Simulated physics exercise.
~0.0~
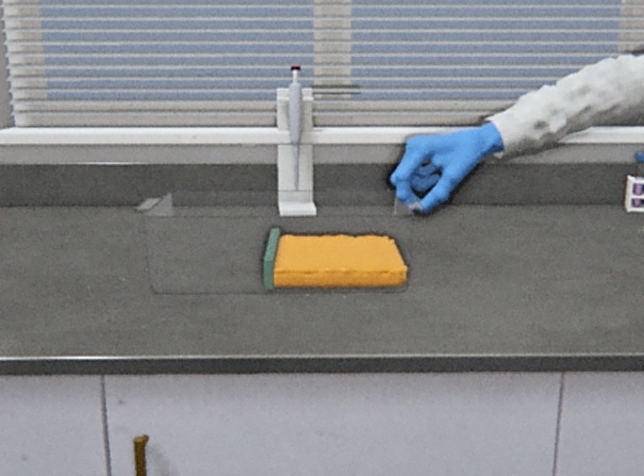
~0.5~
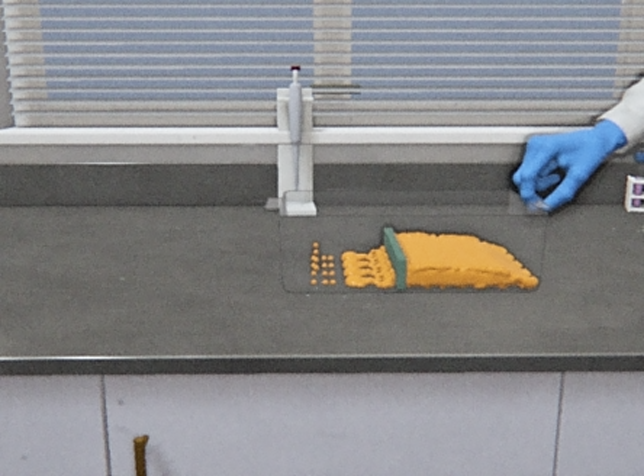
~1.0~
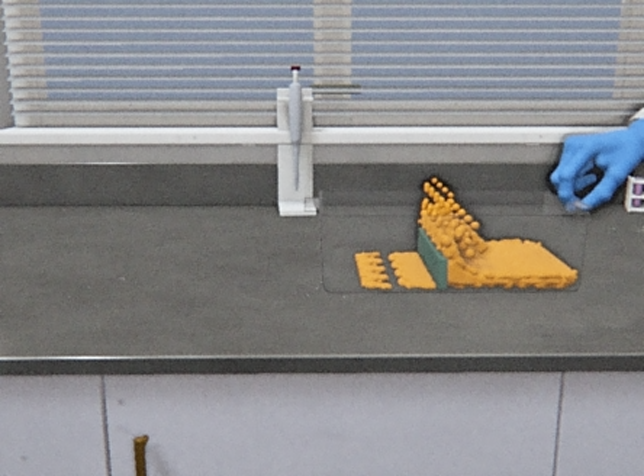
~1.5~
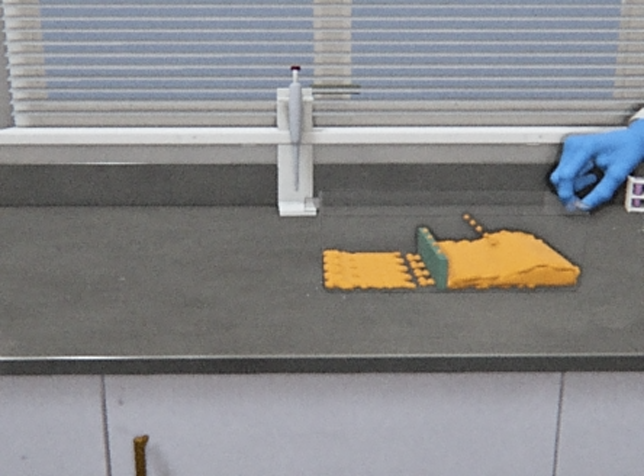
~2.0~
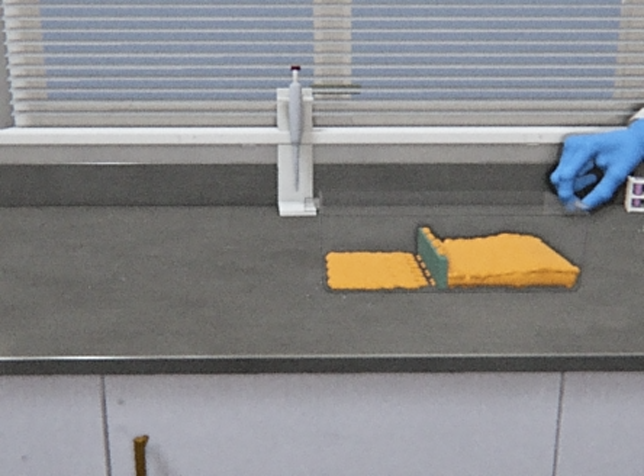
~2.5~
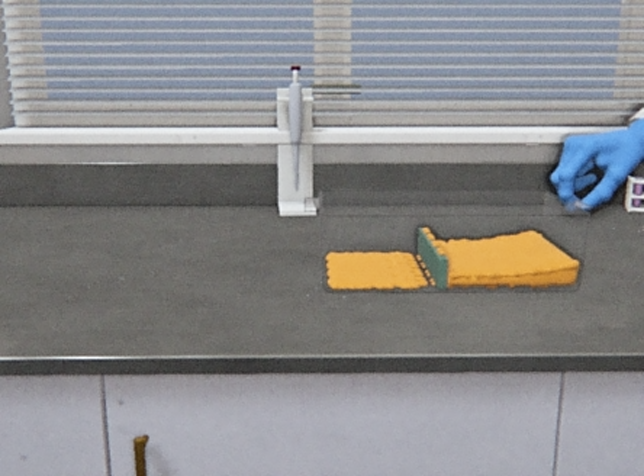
Orange juice surging in a clear box as a blue-gloved hand pulls it right, some spilling past the green divider and settling left.
